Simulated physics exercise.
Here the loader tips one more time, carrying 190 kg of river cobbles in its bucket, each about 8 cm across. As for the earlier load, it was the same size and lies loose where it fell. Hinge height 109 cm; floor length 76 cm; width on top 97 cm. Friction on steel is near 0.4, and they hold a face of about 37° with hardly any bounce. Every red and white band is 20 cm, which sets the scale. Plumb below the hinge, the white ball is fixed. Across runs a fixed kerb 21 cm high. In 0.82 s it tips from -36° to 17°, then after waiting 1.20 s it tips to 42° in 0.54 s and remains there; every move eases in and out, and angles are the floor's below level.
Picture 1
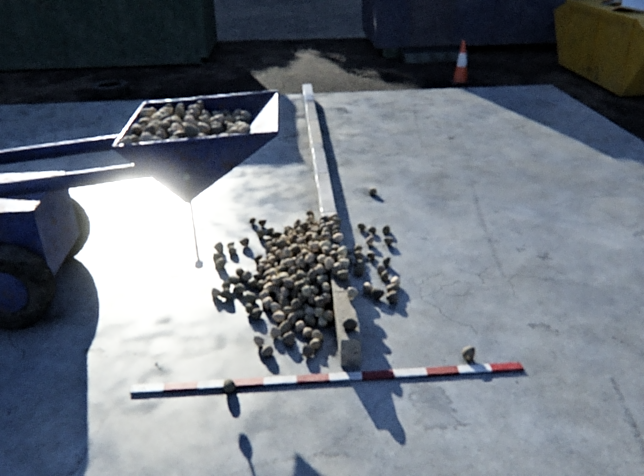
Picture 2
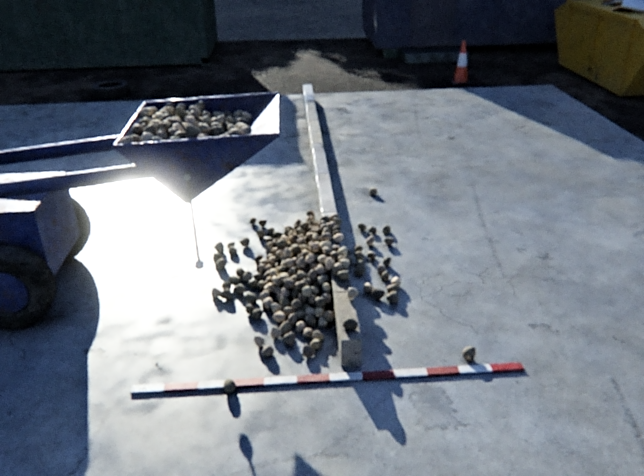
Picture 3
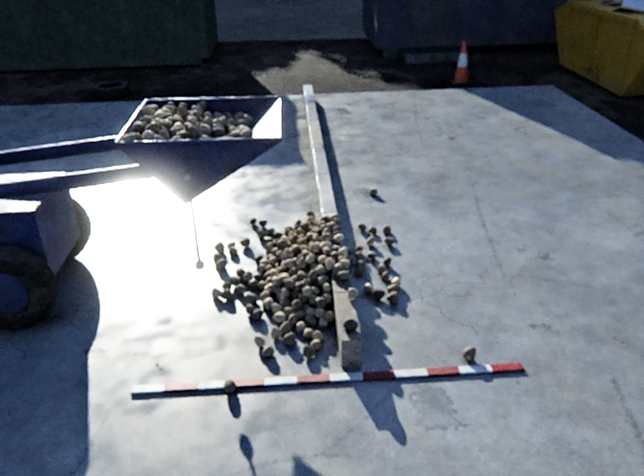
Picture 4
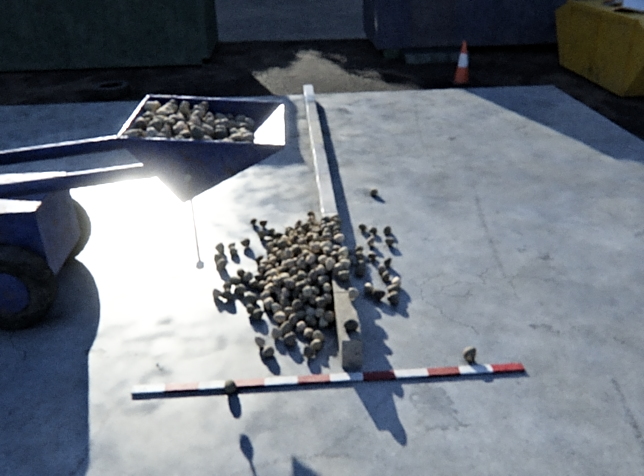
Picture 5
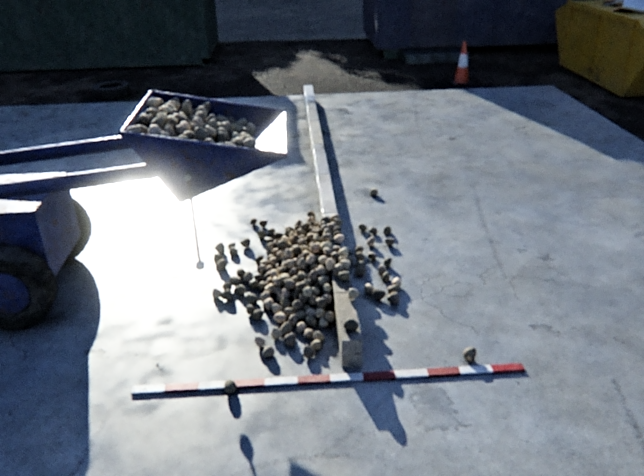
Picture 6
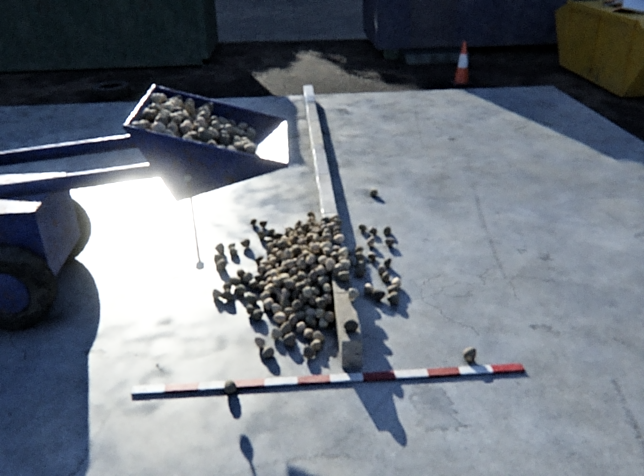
A blue loader bucket full of rounded stones tilts slowly at the upper left, its right end dipping gradually while the stones inside stay heaped together. Seen from above by a still camera, a sunlit pale concrete yard holds a loose pile of brown stones against a long, narrow kerb, with a few scattered beyond it. A red-and-white banded pole lies in front, and an orange-and-white cone stands behind near dark containers and a yellow one.
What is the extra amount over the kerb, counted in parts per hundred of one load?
Close to 20 parts in a hundred.
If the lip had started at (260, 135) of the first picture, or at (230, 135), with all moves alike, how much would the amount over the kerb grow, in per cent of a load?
5 % and 0 %.
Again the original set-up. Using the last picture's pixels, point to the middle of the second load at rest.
The centre sits about (304, 264).
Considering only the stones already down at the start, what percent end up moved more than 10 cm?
I'd say roughly 10 per cent of them.
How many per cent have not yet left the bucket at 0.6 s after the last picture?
About 100 per cent is held.
Then, 0.3 s after the last picture the floor is at 9°; in per cent of one load, 100 in the bucket, 92 on this side of the kerb, 8 over the kerb; the foremost stones are at (396, 263).
Then, 0.6 s after the last picture the floor is at 17°; in per cent of one load, 100 in the bucket, 92 on this side of the kerb, 8 over the kerb; the foremost stones are at (396, 263).
Then, 2.7 s after the last picture the floor is at 42°; in per cent of one load, 0 in the bucket, 172 on this side of the kerb, 28 over the kerb; the foremost stones are at (443, 281).
Then, 5.2 s after the last picture the floor is at 42°; in per cent of one load, 0 in the bucket, 172 on this side of the kerb, 28 over the kerb; the foremost stones are at (443, 282). Net gain over the kerb, 20.
